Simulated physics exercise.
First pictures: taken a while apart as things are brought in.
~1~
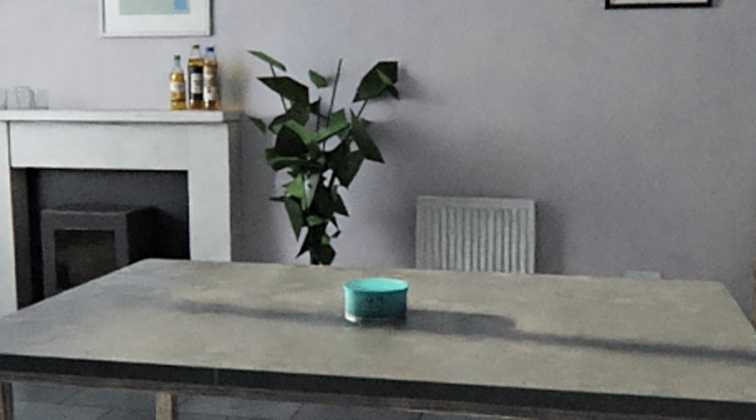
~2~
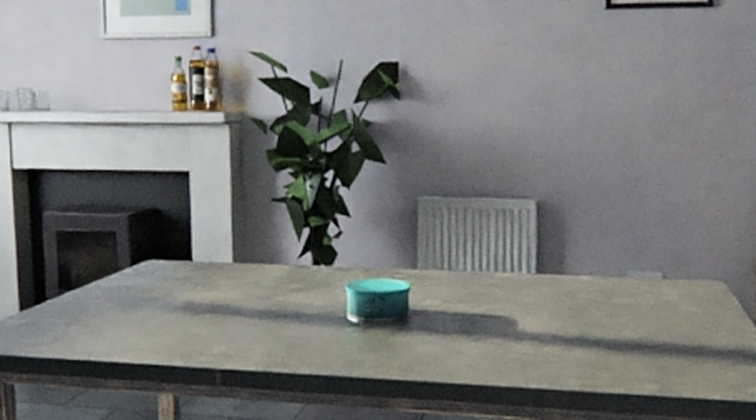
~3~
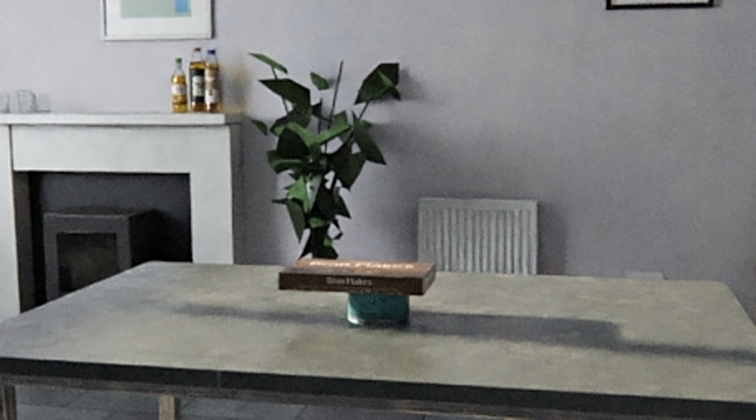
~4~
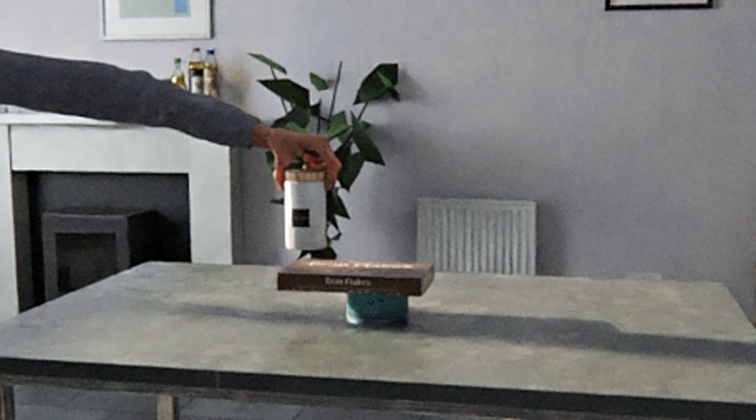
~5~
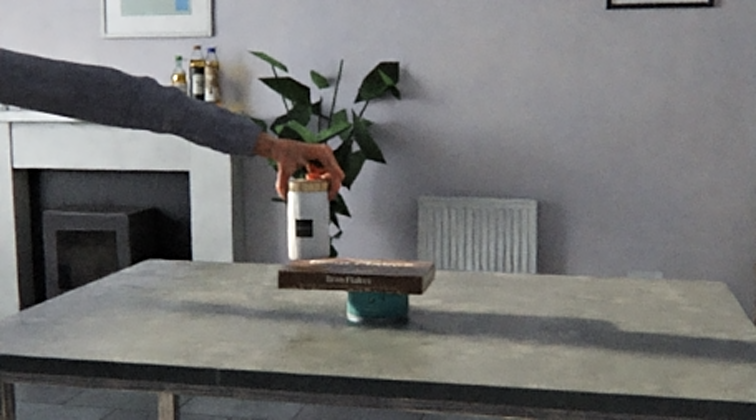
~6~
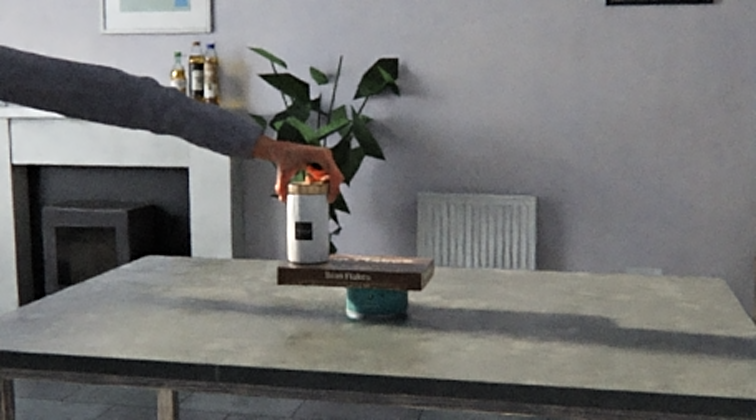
A hand lowering a white jar onto the left end of a brown box lying across a teal bowl on a table.
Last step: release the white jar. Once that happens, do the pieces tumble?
The stack fails to support it.
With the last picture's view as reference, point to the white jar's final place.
In the final view it sits at roughly (220, 282).
Then, 0.40 s after the last picture, white jar now fallen; brown packet tipped 31° from how it was.
Then, 0.50 s after the last picture, brown packet tipped 23° from how it was.
Then, 0.60 s after the last picture, brown packet tipped 9° from how it was.
At rest, fallen, white jar; the other 2 in place. Seen from the same camera at the end, white jar near (220, 282). The stack comes apart.
